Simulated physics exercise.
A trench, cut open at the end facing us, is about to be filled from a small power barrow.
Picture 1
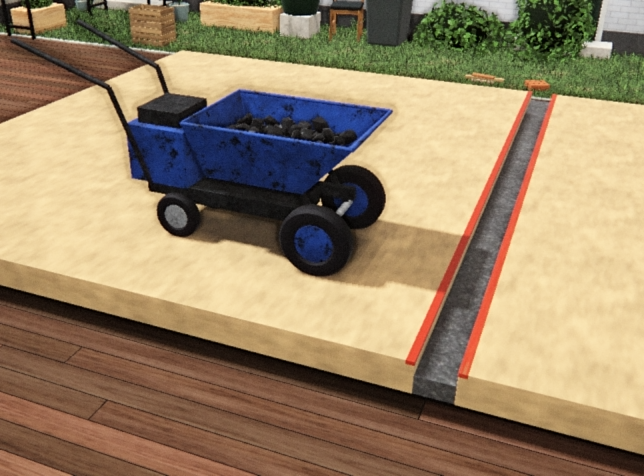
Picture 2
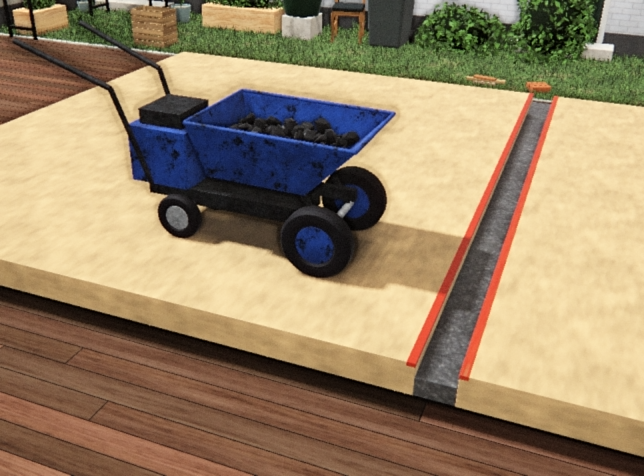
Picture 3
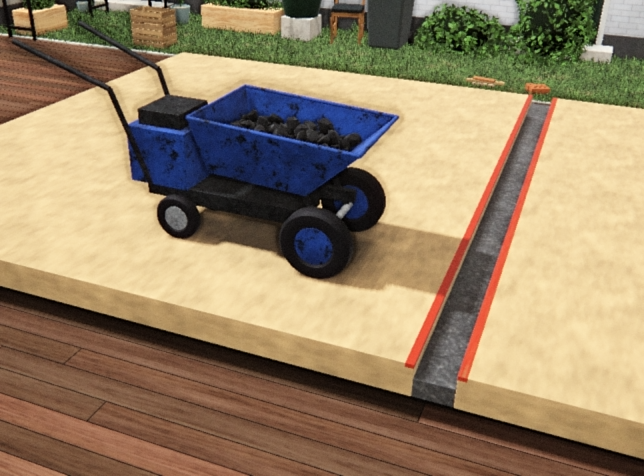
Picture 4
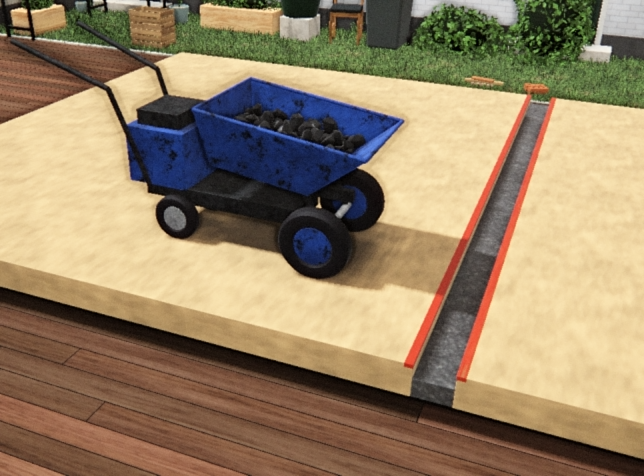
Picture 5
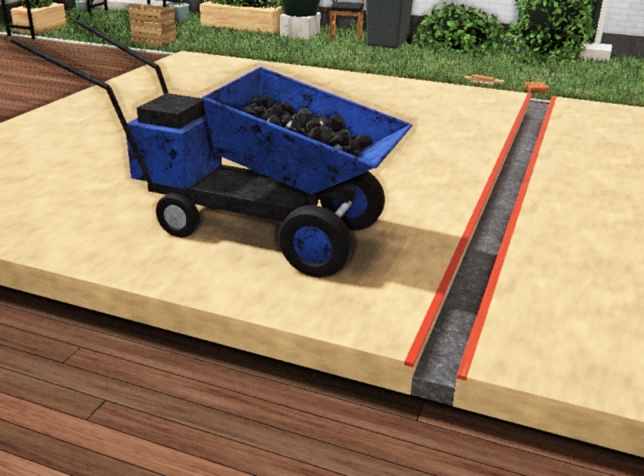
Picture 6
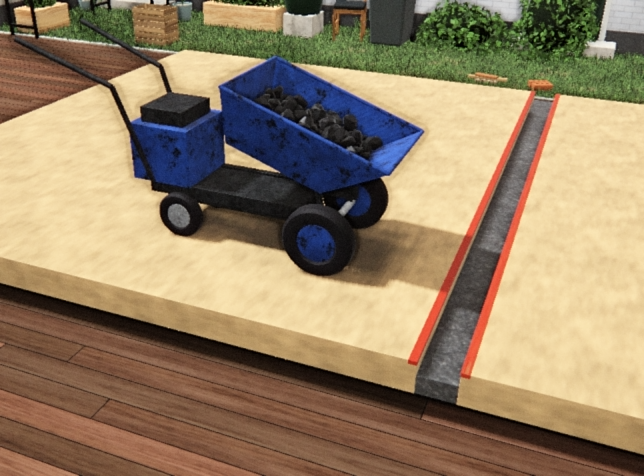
The video shows a blue power barrow loaded with dark lumps standing on a pale slab, left of a narrow red-edged trench, as its skip gradually tilts forward to the right, its rear rising while the wheels stay in place.
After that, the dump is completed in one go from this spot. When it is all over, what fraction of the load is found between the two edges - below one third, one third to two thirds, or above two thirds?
A fraction one third to two thirds is found there.
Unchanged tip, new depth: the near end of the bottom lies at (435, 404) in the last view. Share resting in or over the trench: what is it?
Something like 70 %.
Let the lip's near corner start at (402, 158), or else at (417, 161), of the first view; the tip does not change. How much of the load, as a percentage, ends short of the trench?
Roughly 0 per cent at the first spot and 0 per cent at the second.
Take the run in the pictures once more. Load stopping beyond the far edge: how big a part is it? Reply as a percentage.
It works out to close to 25 per cent.
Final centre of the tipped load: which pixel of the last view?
About pixel (476, 274).
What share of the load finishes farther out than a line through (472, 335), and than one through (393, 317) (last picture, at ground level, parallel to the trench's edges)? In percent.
In turn 30 and 90 in a hundred.
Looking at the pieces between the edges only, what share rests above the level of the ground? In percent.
Share: Around 60 %.
Soon after the last picture, skip tipped steeply; all in the skip.
A little later, skip tipped right over; about two thirds in the skip; a small part short of the trench; about a quarter in or heaped over the trench; a stray few beyond it; a stray few falling.
Later still, skip tipped right over; a small part in the skip; about a quarter short of the trench; about half in or heaped over the trench; about a quarter beyond it.
At rest, skip tipped right over; a small part in the skip; about a quarter short of the trench; about half in or heaped over the trench; about a quarter beyond it.
